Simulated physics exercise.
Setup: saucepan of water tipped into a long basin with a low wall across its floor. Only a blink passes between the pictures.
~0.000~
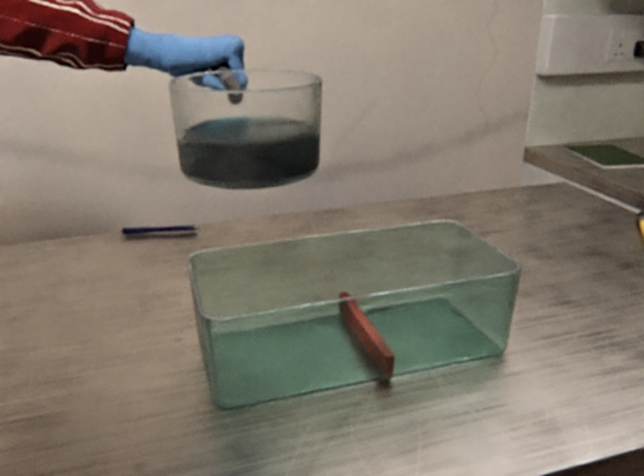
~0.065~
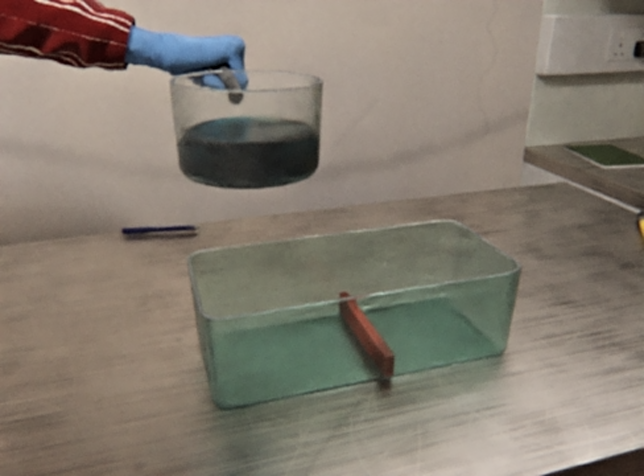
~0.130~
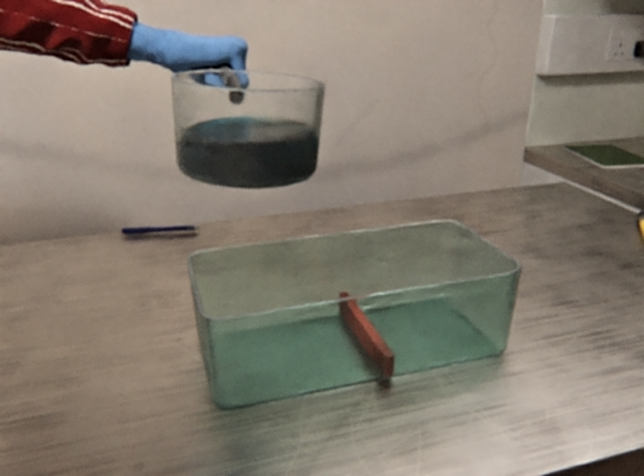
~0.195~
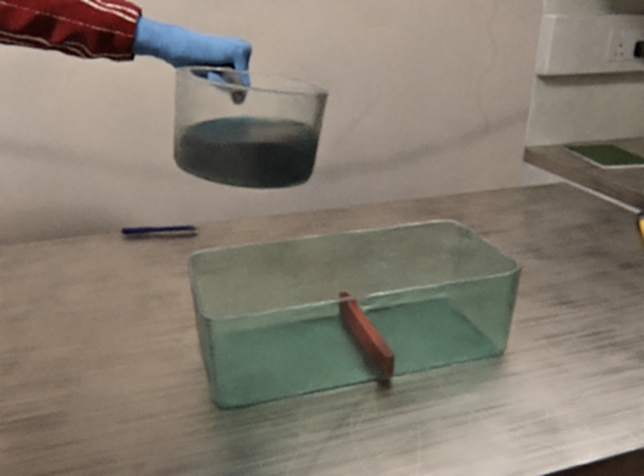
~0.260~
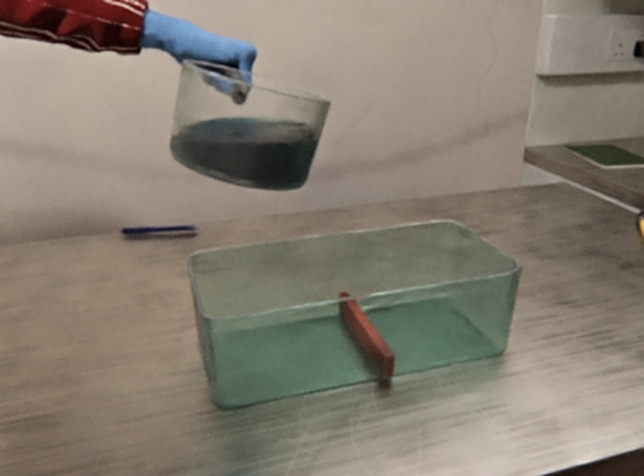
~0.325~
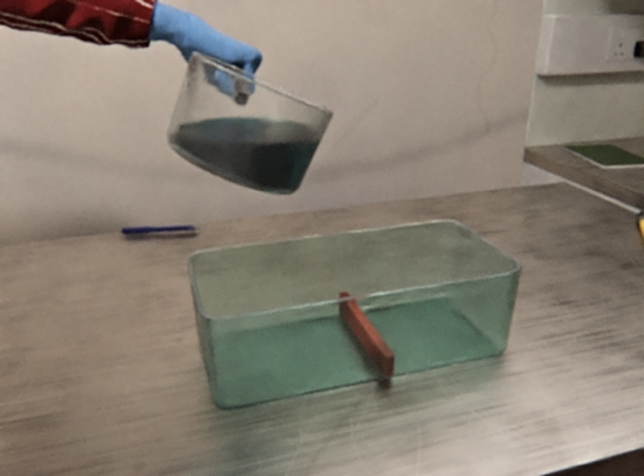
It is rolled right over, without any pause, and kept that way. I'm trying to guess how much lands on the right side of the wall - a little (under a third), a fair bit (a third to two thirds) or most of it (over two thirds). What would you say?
I would say a fair bit, a third to two thirds.
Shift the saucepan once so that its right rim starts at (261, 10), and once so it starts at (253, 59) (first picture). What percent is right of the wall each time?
Around 10 percent first, around 15 percent second.
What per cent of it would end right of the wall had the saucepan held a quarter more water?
I'd put it at some 55 %.
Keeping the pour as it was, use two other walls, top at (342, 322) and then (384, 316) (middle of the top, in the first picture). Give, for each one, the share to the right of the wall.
Result: 90 % first, 15 % second.
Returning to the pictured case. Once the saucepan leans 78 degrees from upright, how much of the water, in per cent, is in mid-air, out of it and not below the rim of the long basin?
I'd put it at roughly 30 percent of it.
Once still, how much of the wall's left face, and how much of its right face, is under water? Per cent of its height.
Left side: Approx. 40 %; right side: Approx. 40 %.
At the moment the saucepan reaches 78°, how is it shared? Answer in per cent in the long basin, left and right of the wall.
Left 5, right 0.
A moment on, the saucepan is tipped on its side and 66 per cent is still to pour, 3 is left of the wall and 1 right of it.
Next, the saucepan is tipped right over and 19 per cent is still to pour, 20 is left of the wall and 43 right of it.
Then the saucepan is tipped right over and 2 per cent is still to pour, 45 is left of the wall and 48 right of it.
Later the saucepan is tipped right over and 0 per cent is still to pour, 51 is left of the wall and 48 right of it.
At rest 51 per cent lies left of the wall, 48 right of it and 1 outside.
